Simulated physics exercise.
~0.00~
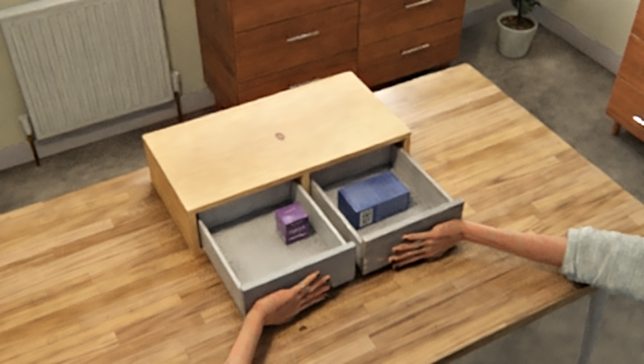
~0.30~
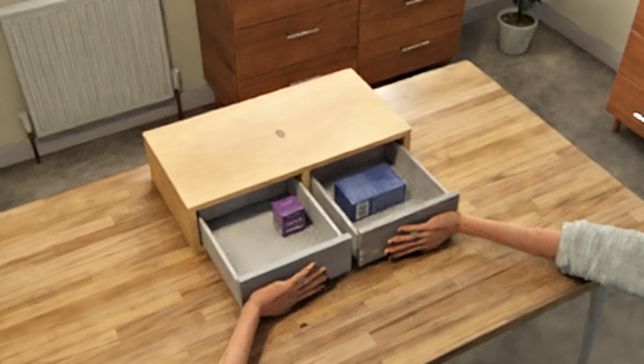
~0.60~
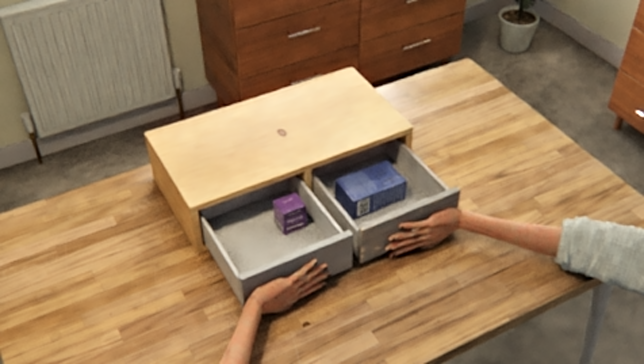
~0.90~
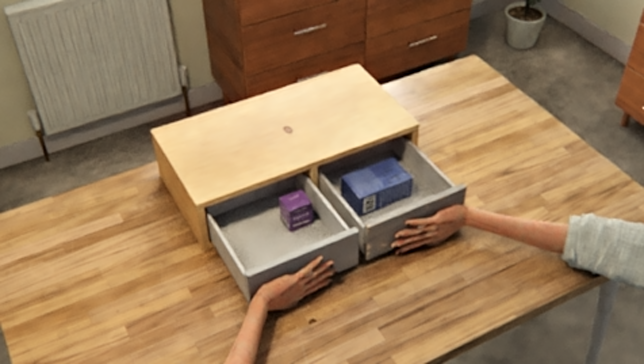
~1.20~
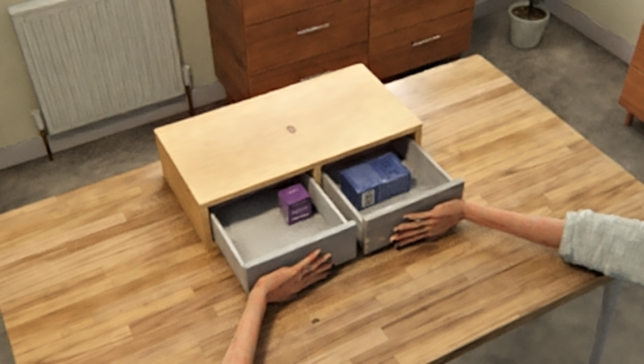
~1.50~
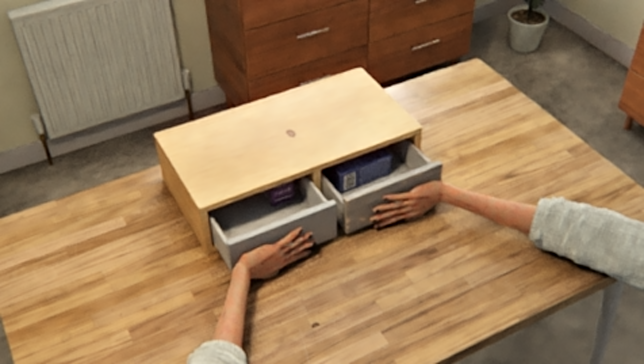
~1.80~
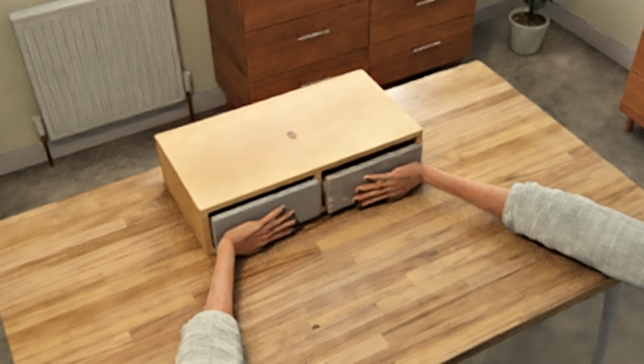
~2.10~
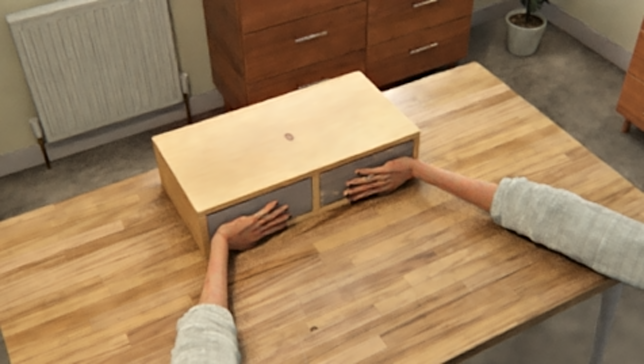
Two grey drawers stand open side by side in a low, pale wooden cabinet on a wood-plank table, seen from above at a slant by a gently swaying camera. A small purple carton stands upright in the left drawer, and a larger blue carton lies on its side in the right one. A radiator, reddish-brown drawers and a potted plant are behind. Two hands rest against the drawer fronts, then push both inward, the cartons riding along. The purple carton slips from sight, then the blue one, and both drawers end fully shut, hands still on their fronts.
